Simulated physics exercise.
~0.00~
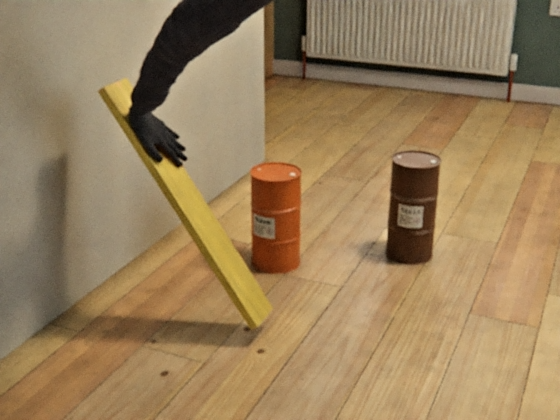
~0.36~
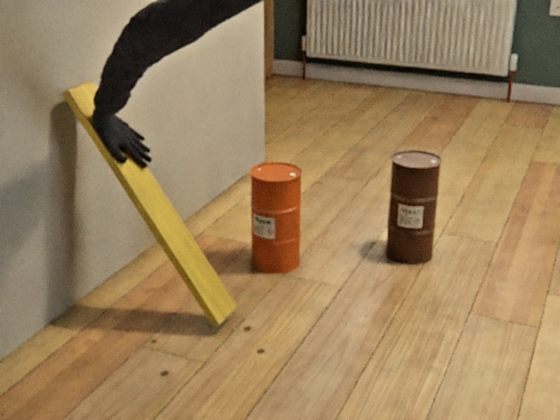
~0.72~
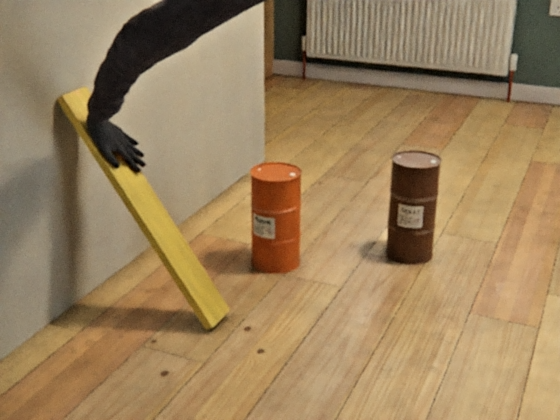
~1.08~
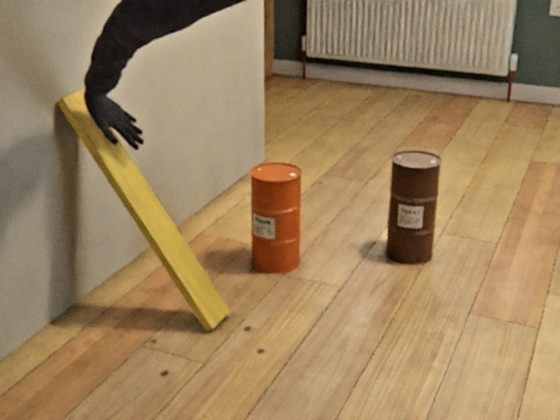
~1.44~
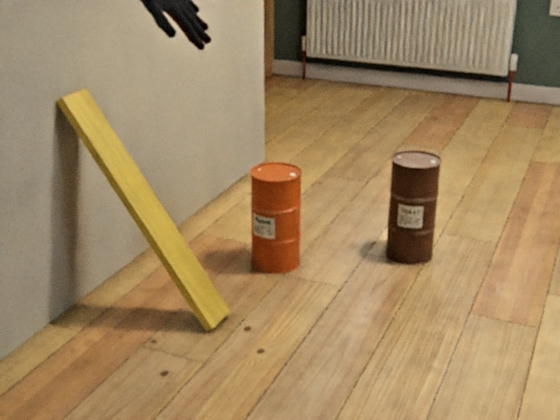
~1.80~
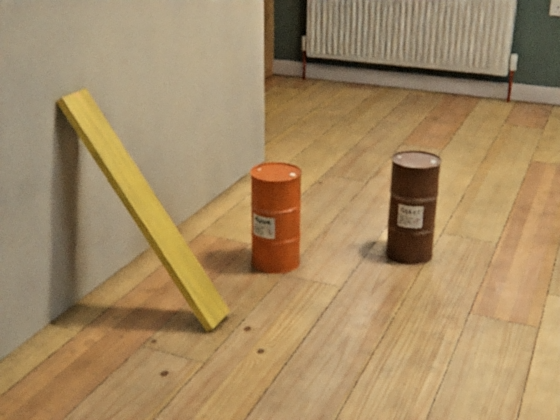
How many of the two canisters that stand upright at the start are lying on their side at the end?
None of them are. The orange canister and the brown canister are both still standing upright at the end.
